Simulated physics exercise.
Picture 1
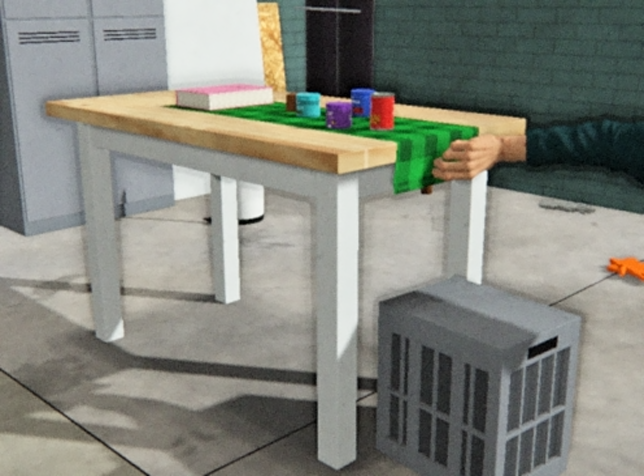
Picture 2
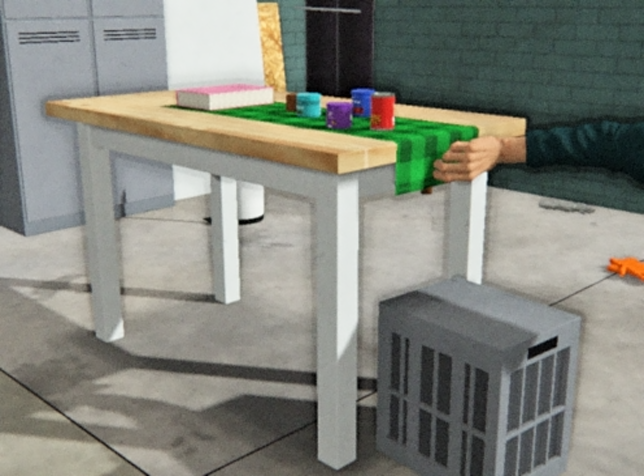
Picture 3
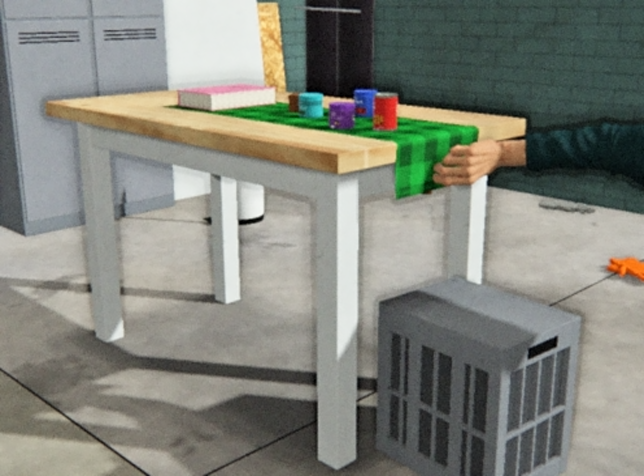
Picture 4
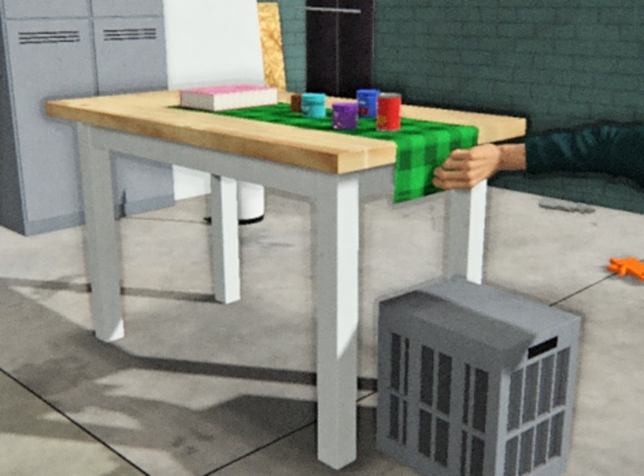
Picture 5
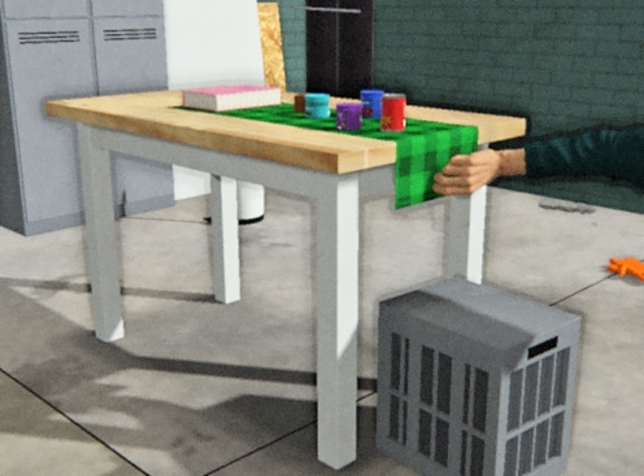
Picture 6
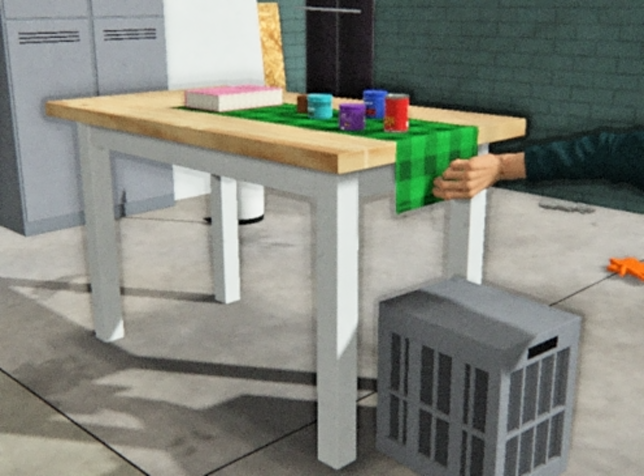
A green checked cloth slid slowly toward the right end of a wooden table as a hand tugged its hanging edge downward, and the colourful little pots on it shifted slightly along with it.
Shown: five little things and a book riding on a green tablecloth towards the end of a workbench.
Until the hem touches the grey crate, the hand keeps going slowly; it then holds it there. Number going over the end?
In all, two slip off.
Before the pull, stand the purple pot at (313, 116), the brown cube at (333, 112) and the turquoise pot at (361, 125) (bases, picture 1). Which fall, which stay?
Note - purple pot retained, brown cube retained, turquoise pot lost.
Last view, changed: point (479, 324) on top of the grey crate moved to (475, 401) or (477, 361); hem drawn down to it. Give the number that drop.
For the first height 4, for the second 3.
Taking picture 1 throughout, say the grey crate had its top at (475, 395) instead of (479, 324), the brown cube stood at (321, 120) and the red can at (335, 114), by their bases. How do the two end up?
So the brown cube leaves, and the red can leaves.
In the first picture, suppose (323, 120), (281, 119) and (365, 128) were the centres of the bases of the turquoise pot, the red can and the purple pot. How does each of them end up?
The turquoise pot ends up still aboard, the red can ends up still aboard, the purple pot ends up knocked off.
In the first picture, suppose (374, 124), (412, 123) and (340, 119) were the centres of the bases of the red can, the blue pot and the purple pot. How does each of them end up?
The red can topples down, the blue pot topples down, and the purple pot stays put.
Soon after, hem near (438, 248); red can gone.
Then, hem on the crate; red can and purple pot gone.
At rest, hem on the crate; red can and purple pot gone. The answer is two.
